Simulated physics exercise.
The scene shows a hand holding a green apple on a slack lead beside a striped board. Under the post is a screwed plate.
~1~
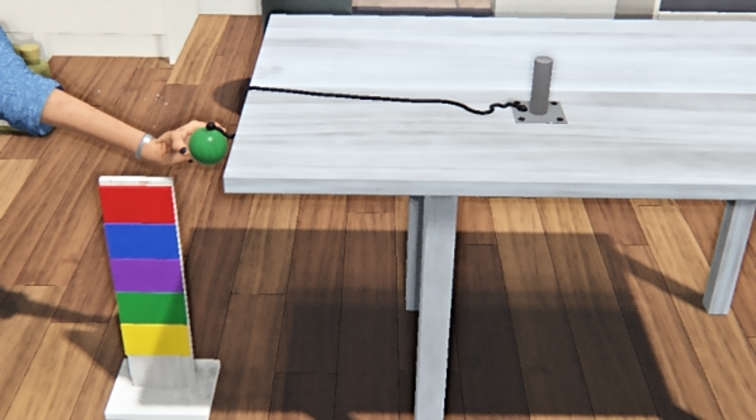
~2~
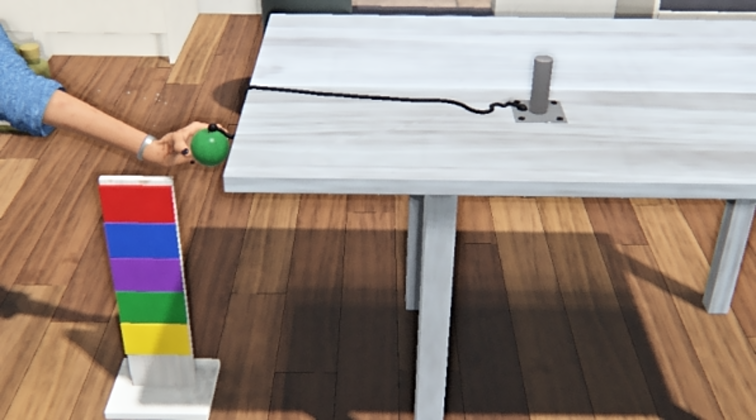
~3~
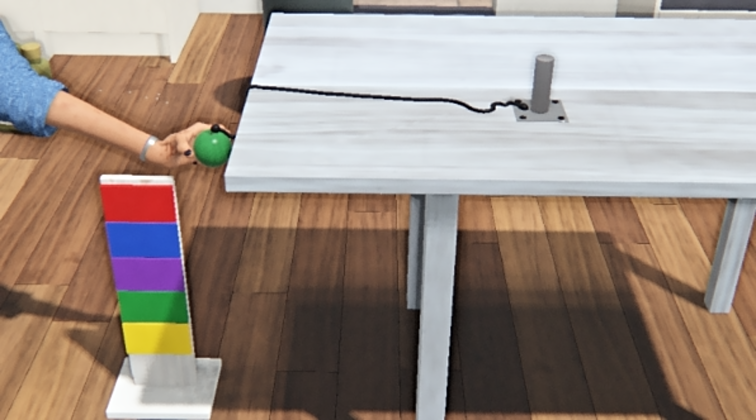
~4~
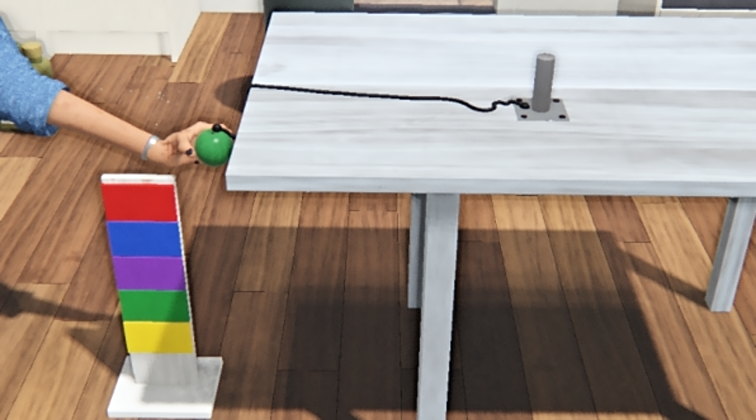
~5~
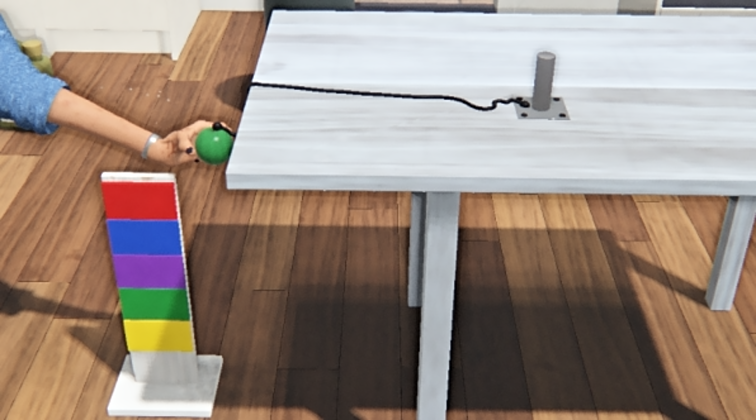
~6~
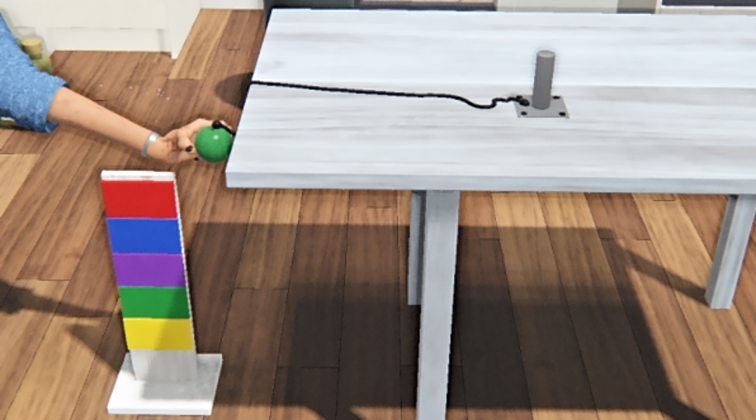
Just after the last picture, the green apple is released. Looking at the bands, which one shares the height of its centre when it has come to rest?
The red one shares that height.
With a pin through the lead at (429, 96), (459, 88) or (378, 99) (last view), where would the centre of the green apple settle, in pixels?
Roughly (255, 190), (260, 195) and (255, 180).
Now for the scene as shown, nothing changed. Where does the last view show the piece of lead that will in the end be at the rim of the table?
That spot is roughly at (276, 84).
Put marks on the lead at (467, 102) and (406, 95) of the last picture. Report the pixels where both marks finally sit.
Point one: (442, 102); point two: (377, 99).
Early on, apple near (222, 201); level with red.
Midway, apple near (280, 211); level with red.
Near the end, apple near (249, 212); level with red.
Finally, apple near (257, 214); level with red. The red one.
